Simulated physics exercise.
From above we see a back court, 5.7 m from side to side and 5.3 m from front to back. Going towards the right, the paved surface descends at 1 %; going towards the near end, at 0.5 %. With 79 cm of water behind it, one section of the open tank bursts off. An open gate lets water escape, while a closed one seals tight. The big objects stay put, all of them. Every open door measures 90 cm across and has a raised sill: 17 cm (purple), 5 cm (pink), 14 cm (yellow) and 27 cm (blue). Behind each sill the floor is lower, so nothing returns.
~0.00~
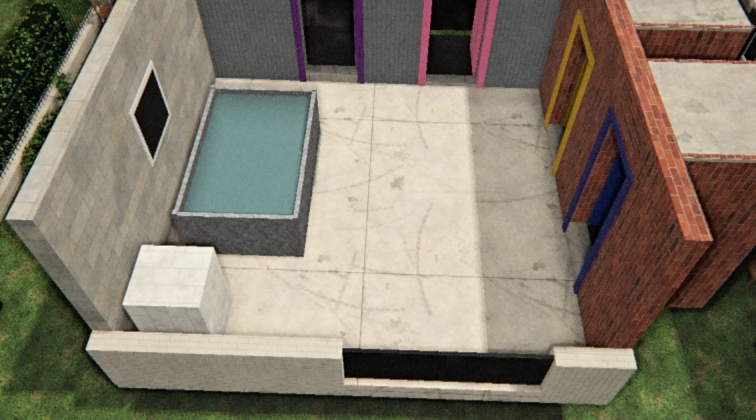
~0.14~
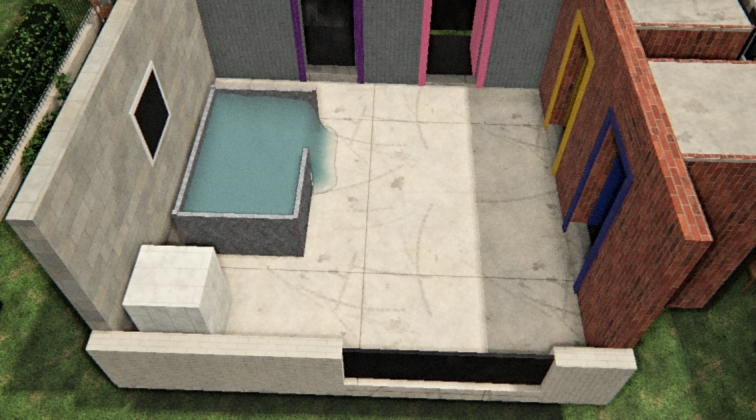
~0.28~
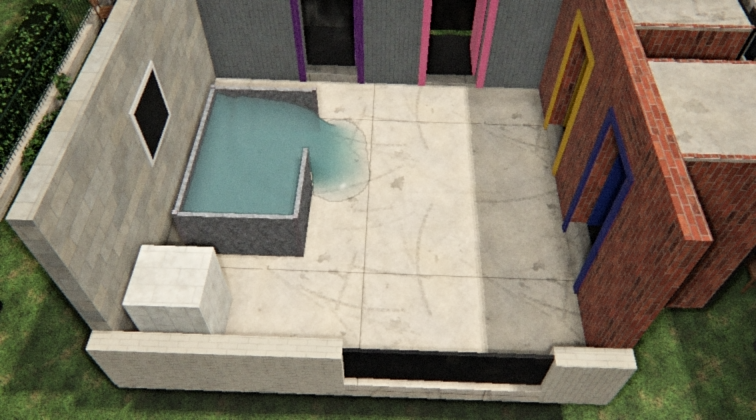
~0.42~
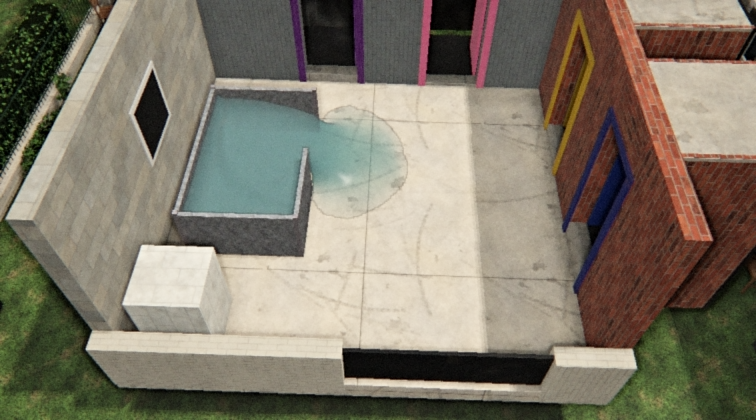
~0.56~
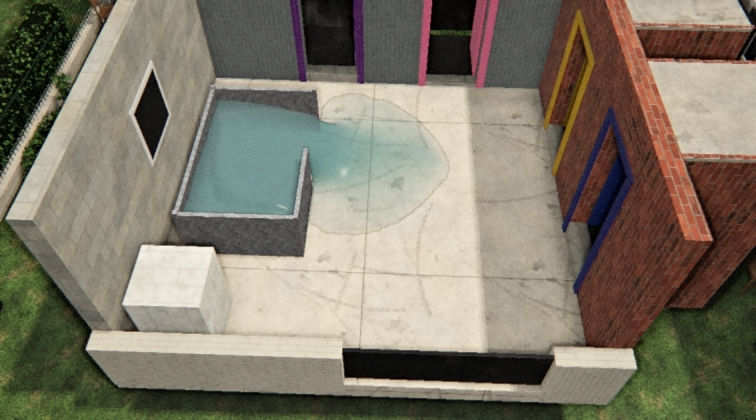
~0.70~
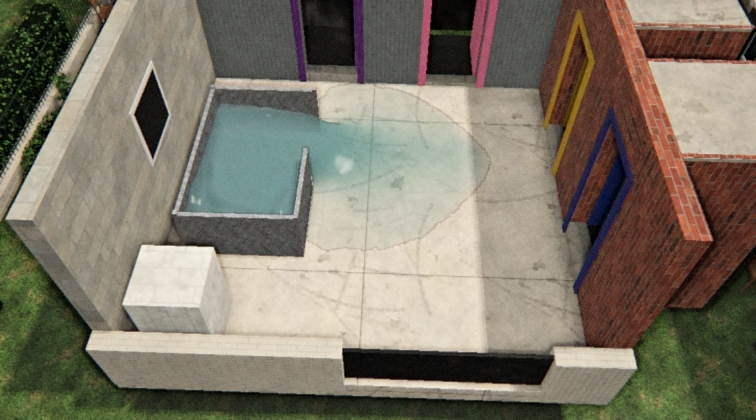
At the start, blue-green water sits still in an open grey tank by the left wall of a paved court. A section of the tank's right side gives way, and water pours through the gap, spreading rightward across the pale floor in a widening, rounded sheet.
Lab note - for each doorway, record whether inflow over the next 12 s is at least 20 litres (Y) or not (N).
Purple door: Not over, pink door: Over, yellow door: Over, blue door: Not over.
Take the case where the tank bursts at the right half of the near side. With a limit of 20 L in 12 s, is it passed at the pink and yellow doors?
Against that limit the pink door gives a greater amount and the yellow door gives a lower amount.
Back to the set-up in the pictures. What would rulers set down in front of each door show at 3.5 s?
Depths in cm: Purple 2, pink 14, yellow 23, blue 18.
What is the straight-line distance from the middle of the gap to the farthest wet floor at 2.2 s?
About 5.0 m out.
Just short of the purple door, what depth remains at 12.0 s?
Around 8.5 cm deep.
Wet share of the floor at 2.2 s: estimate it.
Around 50 per cent wet.
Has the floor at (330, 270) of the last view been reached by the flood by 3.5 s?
Looks like it's not yet wet.
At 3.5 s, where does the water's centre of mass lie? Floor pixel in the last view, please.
Around (409, 185).
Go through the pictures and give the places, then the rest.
The first frame shows still water, 79 cm deep, in the open tank at (252, 150).
In the second frame, the front is at (330, 130), 0.7 m from the gap at (311, 145); 0.3 m2 of floor is under water; 79 cm left at the back of the open tank.
In the third frame, water pours out at (311, 147) and has run 0.9 m, to (359, 187); typically 13 cm deep outside, 78 cm at the open tank's back.
In the fourth frame, the front is at (402, 174), 1.4 m from the gap at (312, 148); 2.4 m2 of floor is under water; 71 cm left at the back of the open tank.
In the fifth frame, the front is at (440, 176), 2.0 m from the gap at (312, 149); 4.2 m2 of floor is under water; 66 cm left at the back of the open tank.
In the sixth frame, the front is at (481, 154), 2.7 m from the gap at (312, 148); 6.4 m2 of floor is under water; 68 cm left at the back of the open tank.
After 1.4 s water covers 50 % of the floor and is deepest (42 cm) near (320, 151); purple door 2 cm at the sill, 0 L in, pink door 11 cm at the sill, 1 L in, yellow door 22 cm at the sill, 25 L in, blue door 6 cm at the sill, 0 L in.
After 2.2 s water covers 50 % of the floor and is deepest (46 cm) near (533, 91); purple door 3 cm at the sill, 0 L in, pink door 14 cm at the sill, 42 L in, yellow door 33 cm at the sill, 110 L in, blue door 20 cm at the sill, 0 L in.
After 3.5 s water covers 60 % of the floor and is deepest (27 cm) near (536, 105); purple door 2 cm at the sill, 0 L in, pink door 14 cm at the sill, 85 L in, yellow door 23 cm at the sill, 207 L in, blue door 18 cm at the sill, 0 L in.
After 7.0 s water covers 90 % of the floor and is deepest (19 cm) near (250, 362); purple door 2 cm at the sill, 0 L in, pink door 10 cm at the sill, 199 L in, yellow door 14 cm at the sill, 231 L in, blue door 15 cm at the sill, 0 L in.
After 12.0 s water covers 100 % of the floor and is deepest (14 cm) near (481, 371); purple door 8 cm at the sill, 0 L in, pink door 10 cm at the sill, 235 L in, yellow door 9 cm at the sill, 231 L in, blue door 9 cm at the sill, 0 L in.
